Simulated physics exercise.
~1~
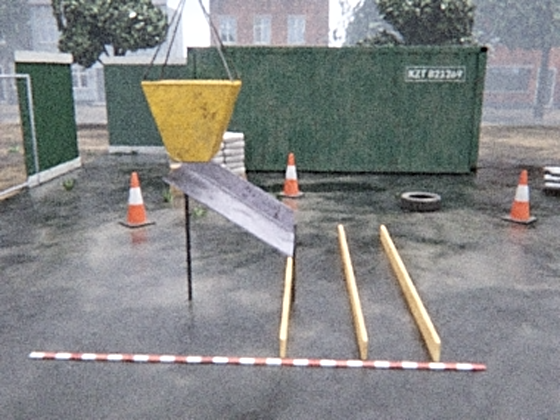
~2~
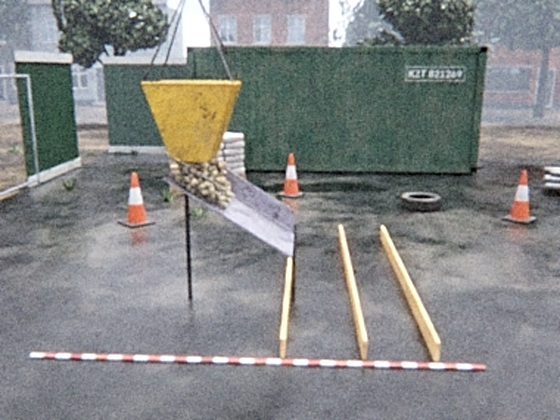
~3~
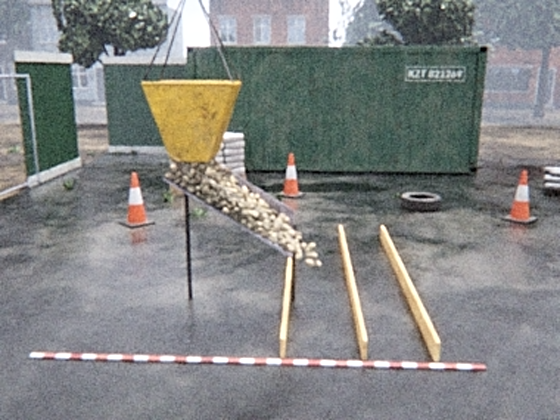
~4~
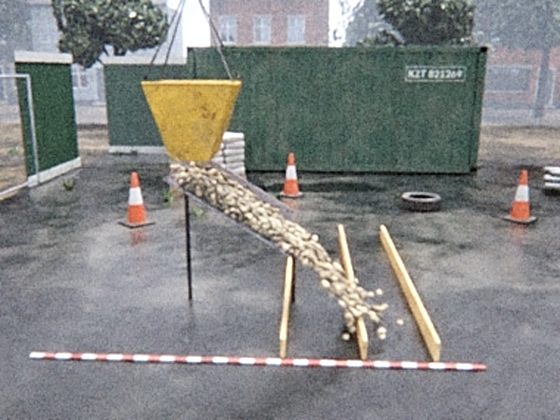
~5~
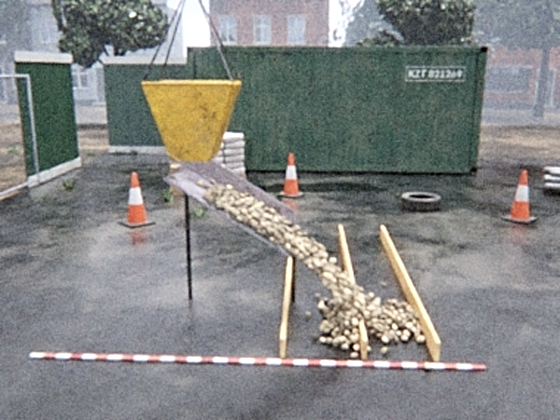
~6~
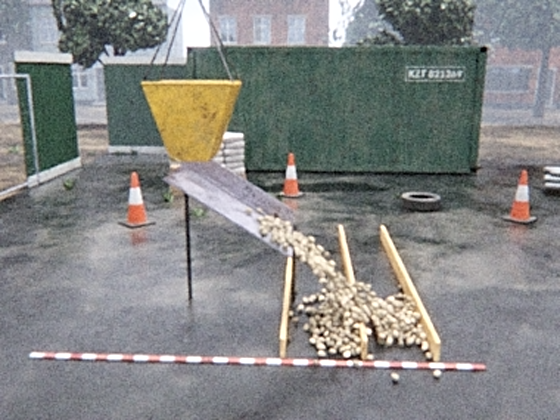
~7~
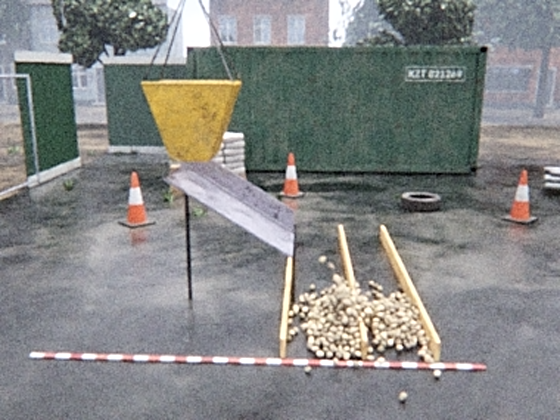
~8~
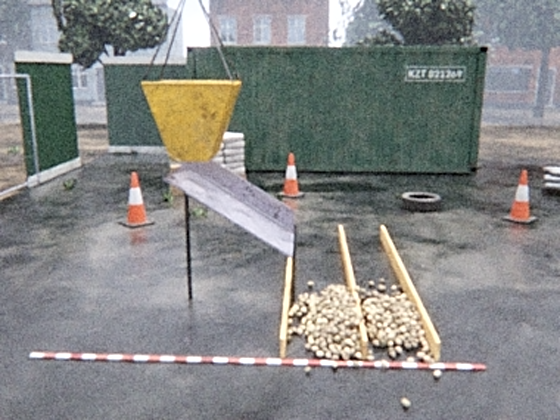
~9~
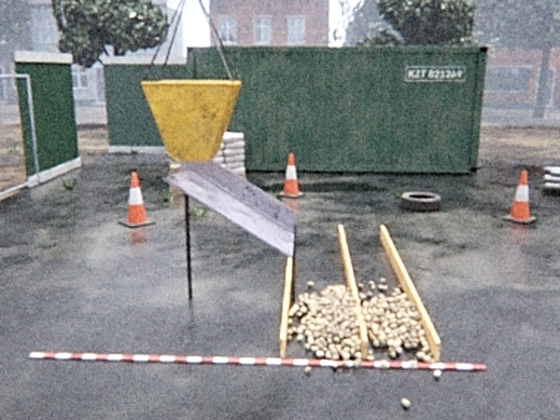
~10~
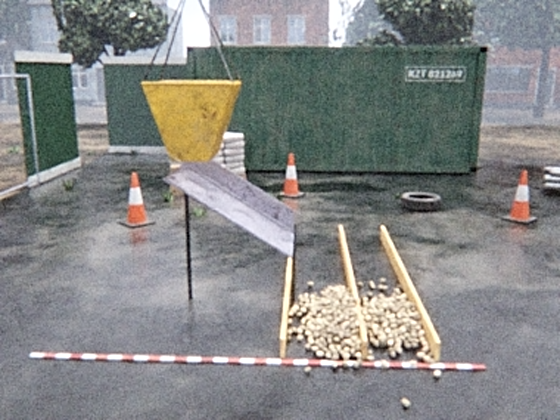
A wet, grey yard is seen from a fixed, slightly raised view, with a green container, orange and white cones and a tyre behind. At left centre a yellow skip hangs above a sloping steel sheet, and three wooden boards lie to its right behind a red and white staff. Pale stones drop from the skip's underside and slide down the steel to the right. They pour off its lower end, piling up around the middle board and filling both bays. The steel empties, and the stones settle with somewhat more in the left bay, a few lying outside.
